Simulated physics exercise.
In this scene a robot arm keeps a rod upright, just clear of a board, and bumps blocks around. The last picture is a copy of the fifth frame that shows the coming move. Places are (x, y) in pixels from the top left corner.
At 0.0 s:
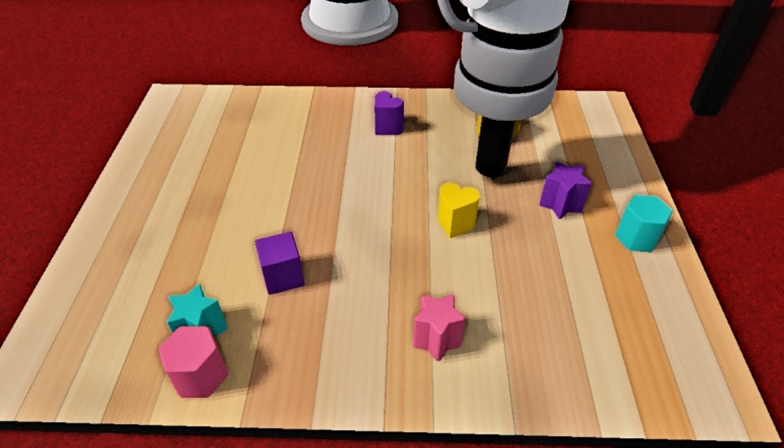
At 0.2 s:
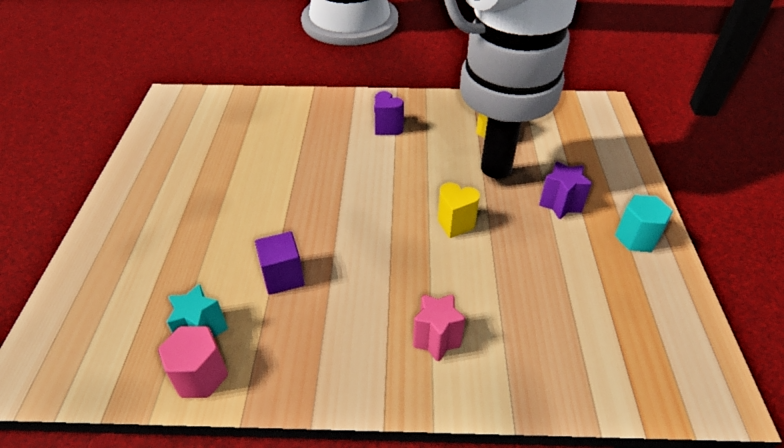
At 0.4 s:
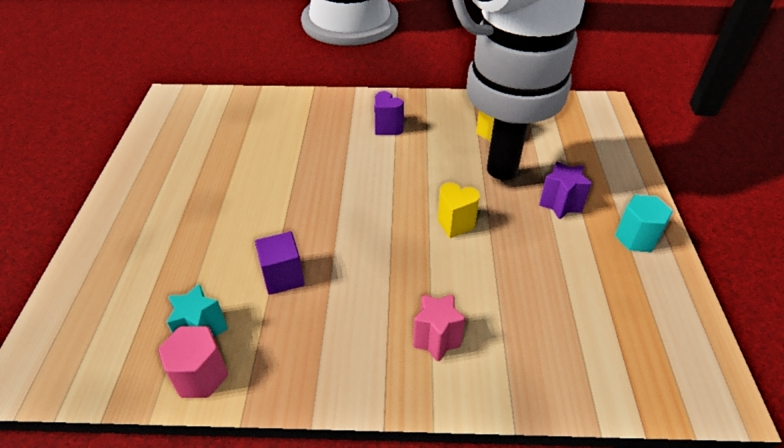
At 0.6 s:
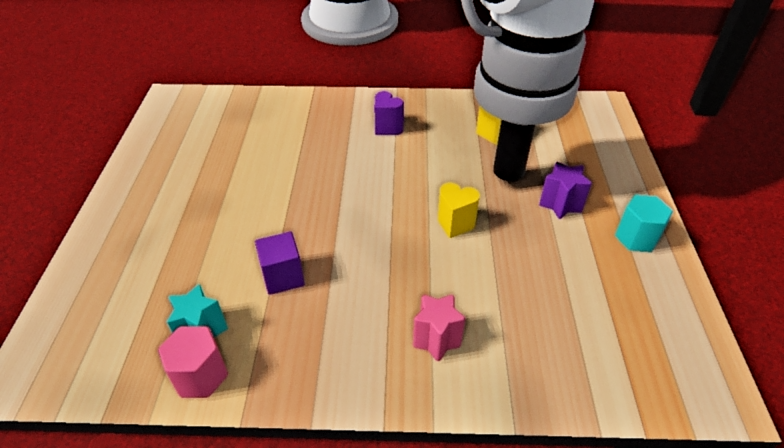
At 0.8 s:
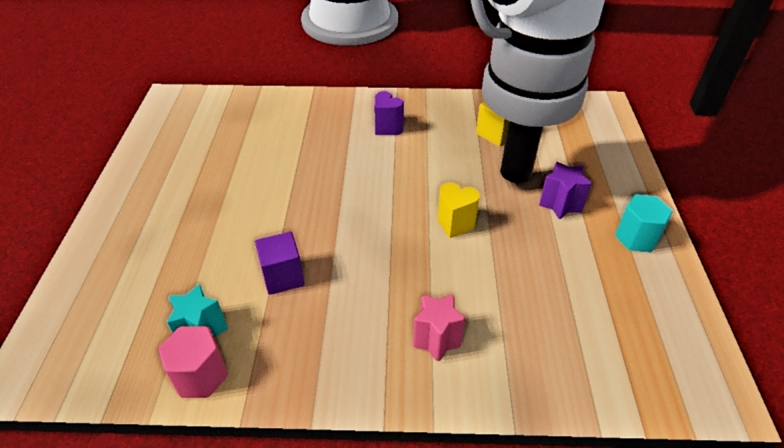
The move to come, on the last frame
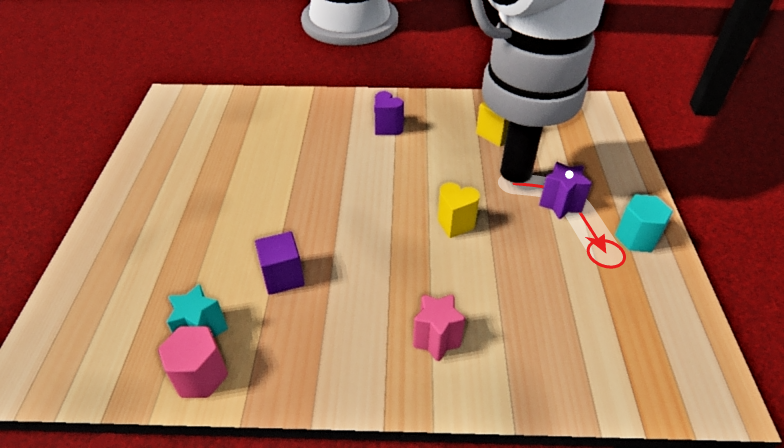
A black-tipped robotic arm shifts slightly to the right over a wooden board, moving from behind the yellow heart toward the purple star and revealing more of a yellow block behind it, while the colored blocks all stay still.
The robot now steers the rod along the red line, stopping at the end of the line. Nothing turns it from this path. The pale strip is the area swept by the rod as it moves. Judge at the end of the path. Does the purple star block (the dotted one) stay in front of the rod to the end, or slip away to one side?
It sits in front of the rod.
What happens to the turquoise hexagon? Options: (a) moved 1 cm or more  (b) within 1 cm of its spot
Answer: A.
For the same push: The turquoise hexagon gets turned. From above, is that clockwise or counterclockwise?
From above, the turquoise hexagon will be seen to turn anti-clockwise.
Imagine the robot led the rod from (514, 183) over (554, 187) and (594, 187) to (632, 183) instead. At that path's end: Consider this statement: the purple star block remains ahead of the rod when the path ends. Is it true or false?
Answer: False.
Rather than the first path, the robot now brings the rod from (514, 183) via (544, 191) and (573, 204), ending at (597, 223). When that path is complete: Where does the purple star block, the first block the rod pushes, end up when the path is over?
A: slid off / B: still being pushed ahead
My answer is option B.
Path on the board, from (514, 183) by way of (557, 192) and (584, 219) to (606, 254); the dot is on the purple star block.
The first path, step by step. One third of the way, rod (561, 182); purple star block (584, 182), turned 35° clockwise.
Two thirds of the way, rod (589, 210); purple star block (614, 213), turned 40° clockwise; turquoise hexagon (660, 213), turned 25° anticlockwise.
At the end, rod (610, 243); yellow square piece in place; purple star block (639, 249), turned 40° clockwise; turquoise hexagon (663, 216), turned 35° anticlockwise.
